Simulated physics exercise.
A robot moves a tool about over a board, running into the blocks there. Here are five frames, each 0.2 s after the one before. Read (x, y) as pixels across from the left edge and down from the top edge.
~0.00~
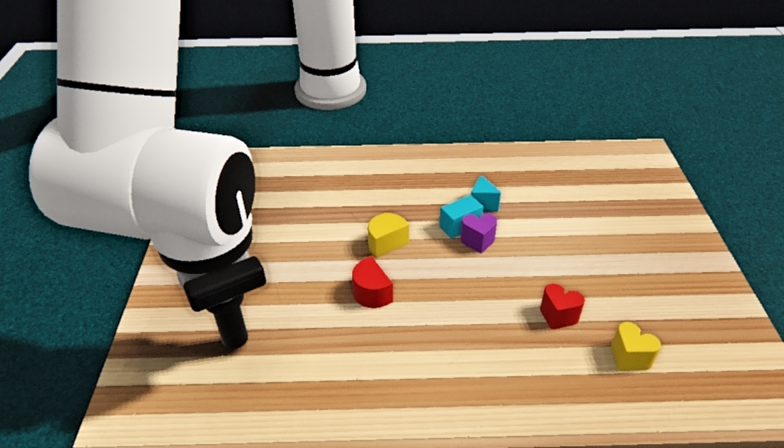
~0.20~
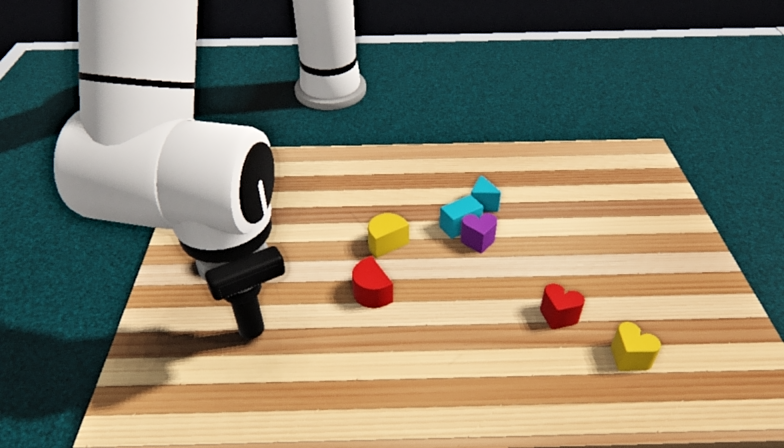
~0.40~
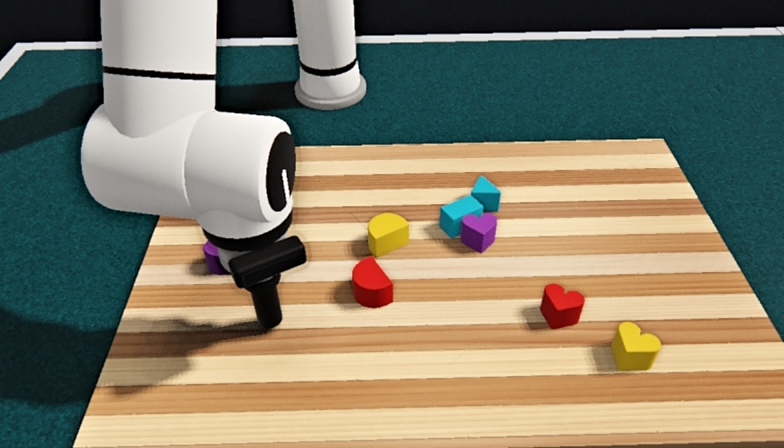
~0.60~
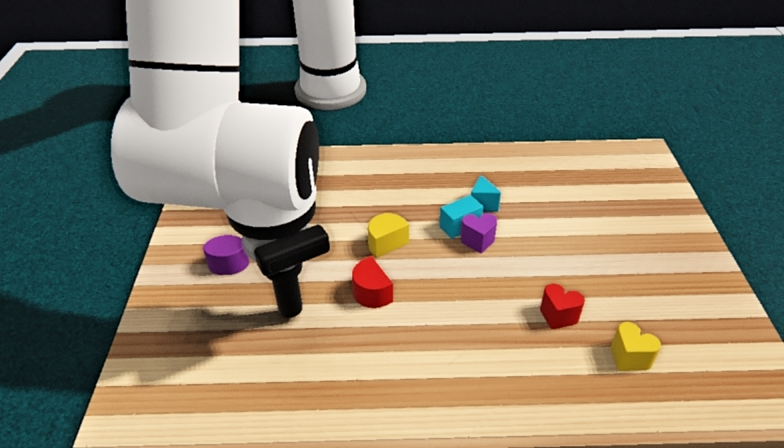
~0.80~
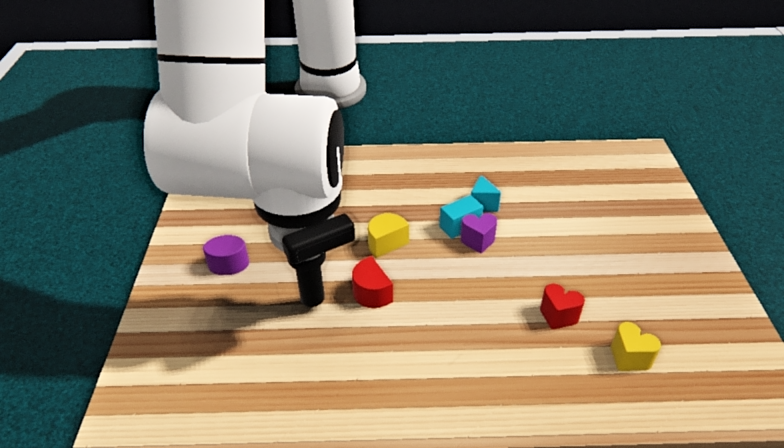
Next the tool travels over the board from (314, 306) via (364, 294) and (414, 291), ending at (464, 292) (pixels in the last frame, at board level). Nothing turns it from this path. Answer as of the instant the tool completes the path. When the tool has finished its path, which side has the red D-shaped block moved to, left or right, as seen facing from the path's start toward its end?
Left.
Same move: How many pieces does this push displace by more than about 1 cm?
Count: 1.
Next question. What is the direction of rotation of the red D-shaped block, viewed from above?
It swings round anticlockwise.
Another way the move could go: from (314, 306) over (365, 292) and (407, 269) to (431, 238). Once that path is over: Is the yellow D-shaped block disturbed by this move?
It ends up on the same spot.
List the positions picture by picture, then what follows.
Lower end of the tool at (235, 339), tops of blocks, red D-shaped block at (370, 274), yellow D-shaped block at (386, 224), in the first picture.
Tool at (252, 329), blocks as before, in the second picture.
Tool at (270, 319), blocks as before, in the third picture.
Tool at (291, 309), blocks as before, in the fourth picture.
Tool at (313, 298), red D-shaped block at (370, 274), yellow D-shaped block at (386, 224), in the fifth picture.
The first path, step by step. One third of the way, tool at (364, 287); red D-shaped block at (393, 270).
Two thirds of the way, tool at (415, 284); red D-shaped block at (443, 263).
At the end, tool at (465, 285); red D-shaped block at (482, 254), turned 65° anticlockwise; yellow D-shaped block not moved.
